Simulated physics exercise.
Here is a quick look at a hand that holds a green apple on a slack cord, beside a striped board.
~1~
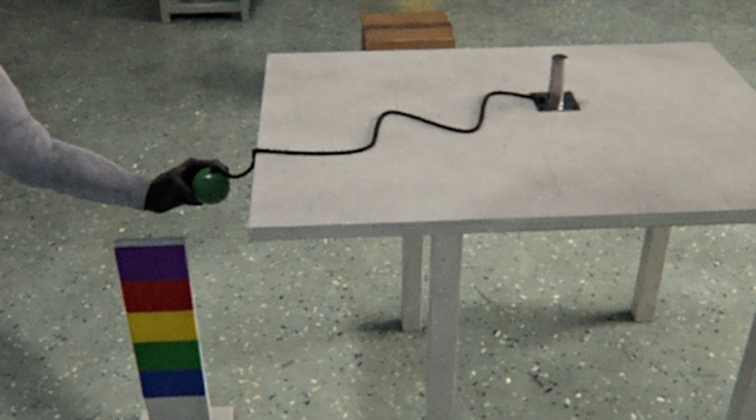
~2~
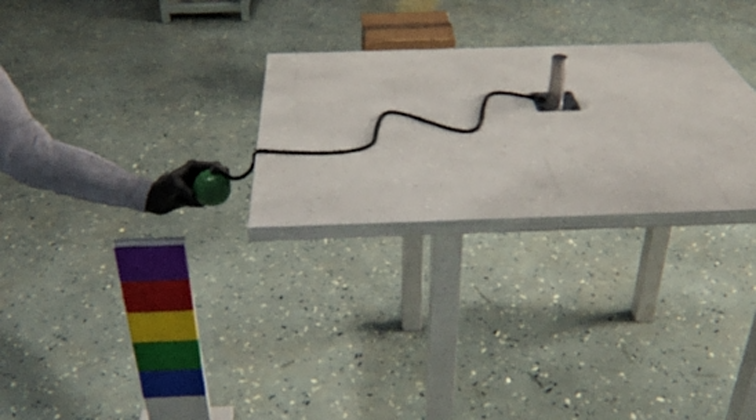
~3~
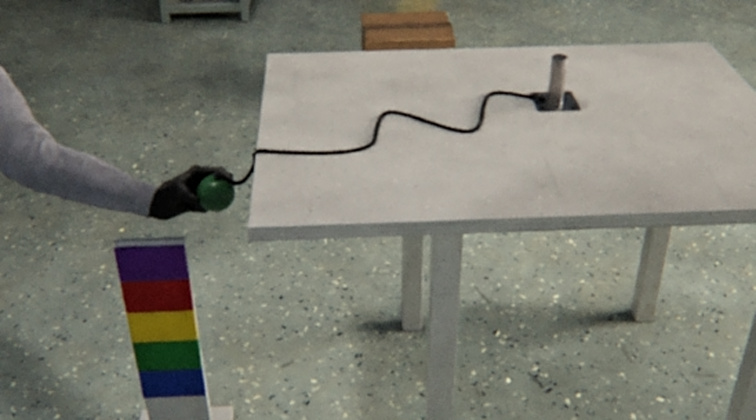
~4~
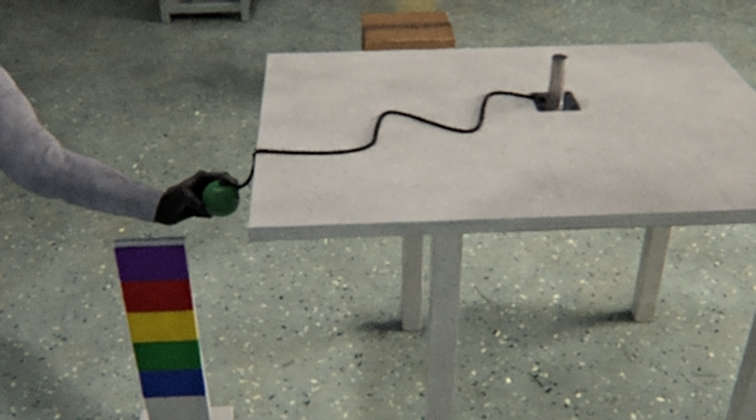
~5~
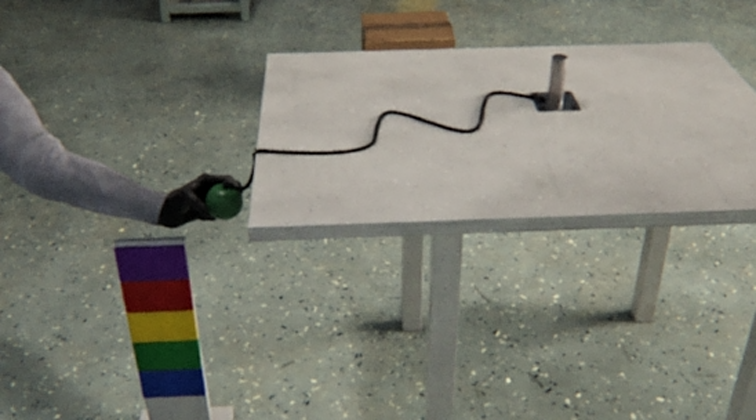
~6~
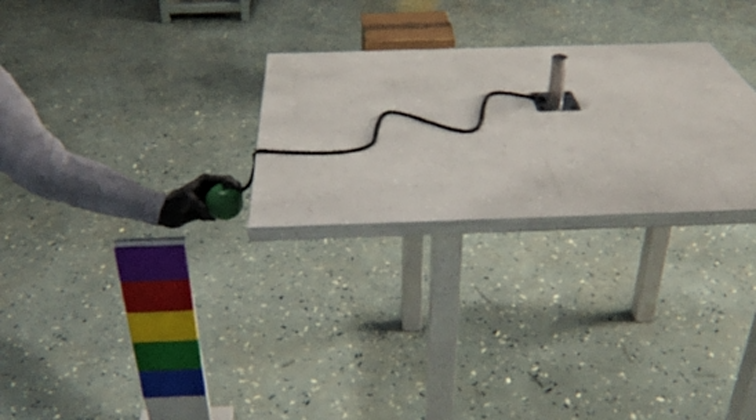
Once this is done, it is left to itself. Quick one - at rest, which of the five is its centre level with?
At yellow.
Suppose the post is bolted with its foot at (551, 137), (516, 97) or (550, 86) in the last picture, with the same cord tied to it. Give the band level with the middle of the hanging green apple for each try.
The first case gives green, the second green and the third yellow.
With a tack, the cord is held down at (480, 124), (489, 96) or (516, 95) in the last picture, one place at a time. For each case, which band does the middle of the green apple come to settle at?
Red; yellow; yellow.
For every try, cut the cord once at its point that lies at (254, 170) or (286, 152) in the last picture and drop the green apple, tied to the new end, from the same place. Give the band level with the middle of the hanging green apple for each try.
Cut one gives red; cut two gives purple.
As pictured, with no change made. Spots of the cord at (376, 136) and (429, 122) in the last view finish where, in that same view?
They end up at (260, 128) and (359, 117).
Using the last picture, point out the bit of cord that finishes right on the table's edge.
About (376, 136).
Soon after, apple near (280, 286); level with red.
After that, apple near (285, 295); level with yellow.
In the end, apple near (271, 297); level with yellow. Its middle rests at the yellow band.
